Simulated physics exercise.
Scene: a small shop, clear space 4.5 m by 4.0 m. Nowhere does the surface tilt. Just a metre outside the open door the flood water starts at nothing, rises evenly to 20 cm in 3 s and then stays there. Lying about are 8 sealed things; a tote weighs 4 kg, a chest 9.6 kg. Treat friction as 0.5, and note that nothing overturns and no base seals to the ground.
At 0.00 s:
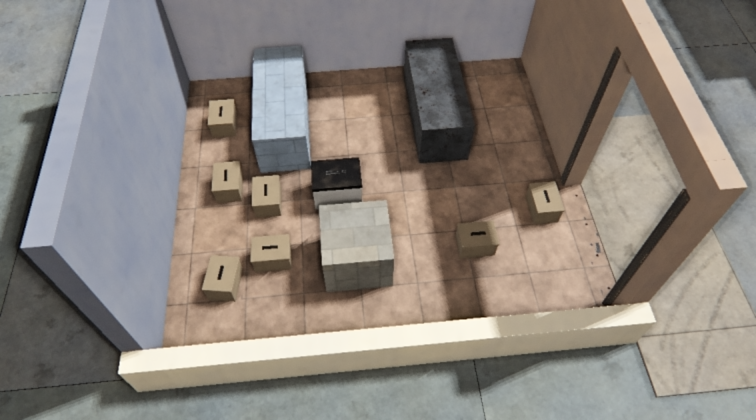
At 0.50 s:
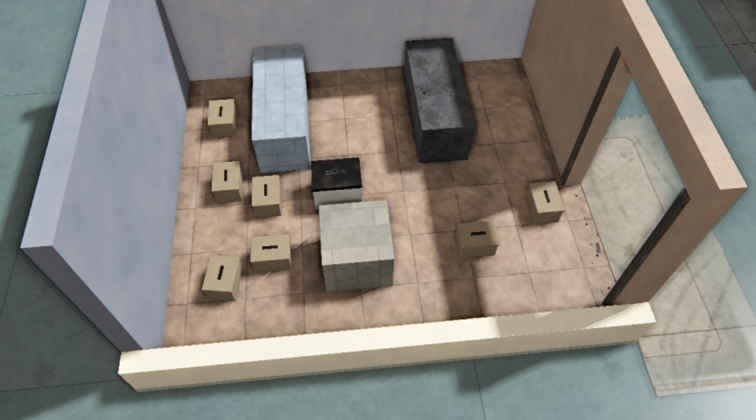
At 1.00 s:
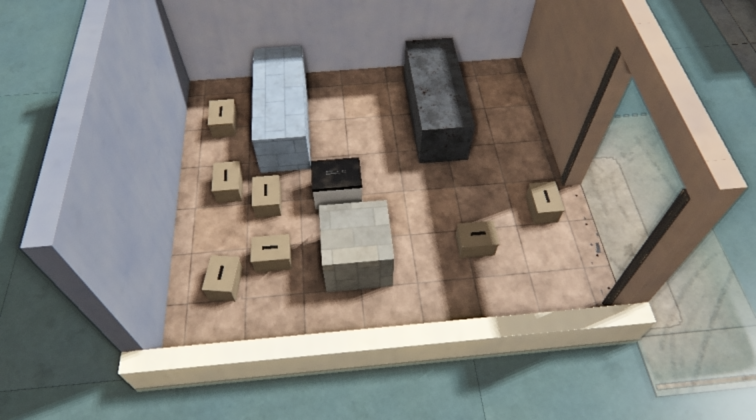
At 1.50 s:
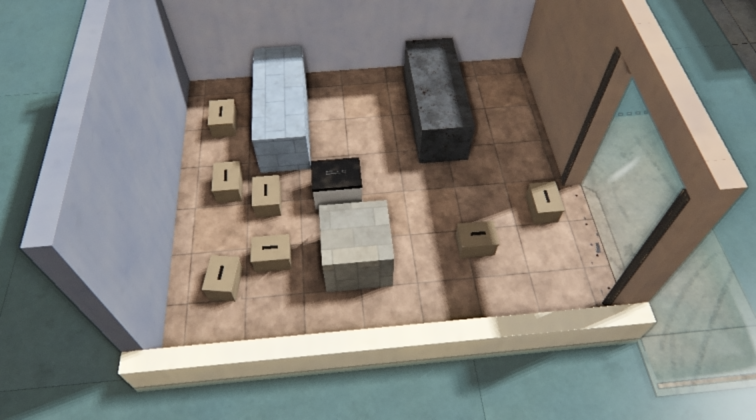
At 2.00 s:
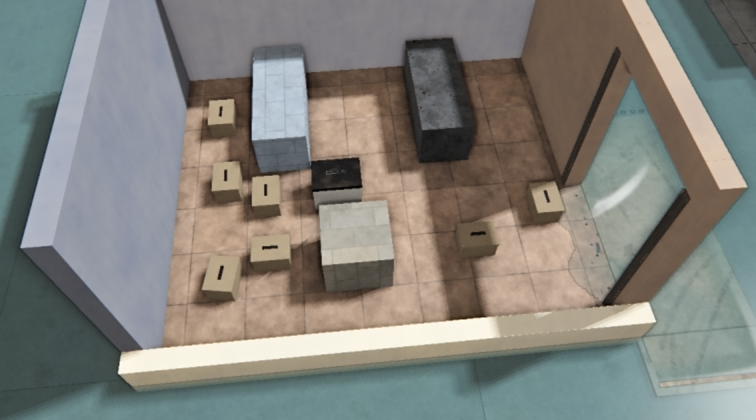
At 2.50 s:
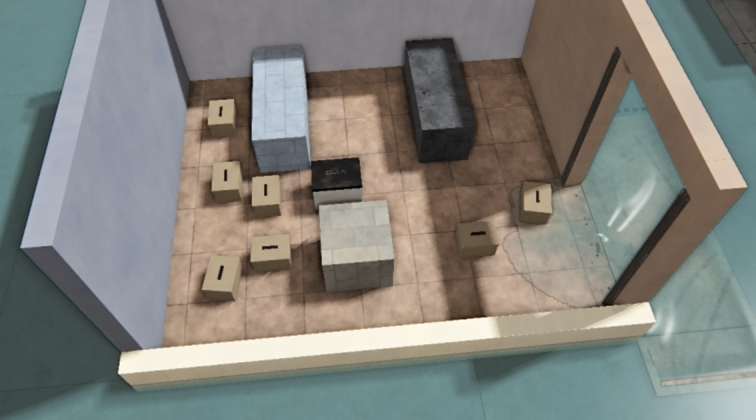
A small shop seen from above, with water spreading outside, then entering through the right doorway and slightly shifting one nearby box.
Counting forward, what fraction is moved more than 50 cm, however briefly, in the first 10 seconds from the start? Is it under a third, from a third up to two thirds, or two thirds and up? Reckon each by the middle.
The moved part is two thirds or larger.
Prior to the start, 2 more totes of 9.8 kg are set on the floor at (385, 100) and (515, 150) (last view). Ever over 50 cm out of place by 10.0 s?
Order as asked - inside the cutoff and inside the cutoff.
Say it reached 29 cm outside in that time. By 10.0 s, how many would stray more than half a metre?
In that case the number is 7.
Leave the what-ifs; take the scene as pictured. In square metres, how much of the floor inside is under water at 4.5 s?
My estimate is roughly 7.0 m2.
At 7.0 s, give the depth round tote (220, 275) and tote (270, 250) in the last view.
I'd estimate 10 cm for the first and 4 cm for the second.
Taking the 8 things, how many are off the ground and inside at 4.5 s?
The number is 2.
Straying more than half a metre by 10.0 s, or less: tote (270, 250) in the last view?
It is below the mark.
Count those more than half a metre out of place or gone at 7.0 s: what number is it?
Answer: 6.
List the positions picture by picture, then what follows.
In the first frame, a tote at (547, 197) rests on the ground; a tote at (226, 176) rests on the ground; 0.0 m2 under water; 0 of 8 have shifted.
In the second frame, a tote at (547, 197) rests on the ground; a tote at (226, 176) rests on the ground; 0.0 m2 under water; 0 of 8 have shifted.
In the third frame, a tote at (547, 197) rests on the ground; a tote at (226, 176) rests on the ground; water covers 0.0 m2; 0 of 8 have shifted.
In the fourth frame, a tote at (547, 197), on the bottom; a tote at (226, 176) rests on the ground; water covers 0.0 m2; 0 of 8 have shifted.
In the fifth frame, a tote at (547, 197), on the bottom; a tote at (226, 176) rests on the ground; 0.2 m2 under water; 0 of 8 have shifted.
In the sixth frame, a tote at (538, 197), on the bottom, 10 cm from its start; a tote at (226, 176), on the bottom; water covers 0.8 m2; 1 of 8 have shifted.
After 3.5 s 1 of 8 are over 50 cm from their spots; 0 afloat.
After 4.5 s 2 of 8 are over 50 cm from their spots; 2 afloat.
After 7.0 s 6 of 8 are over 50 cm from their spots; 6 afloat.
After 10.0 s 7 of 8 are over 50 cm from their spots, and 7 have been at some point; 8 afloat.
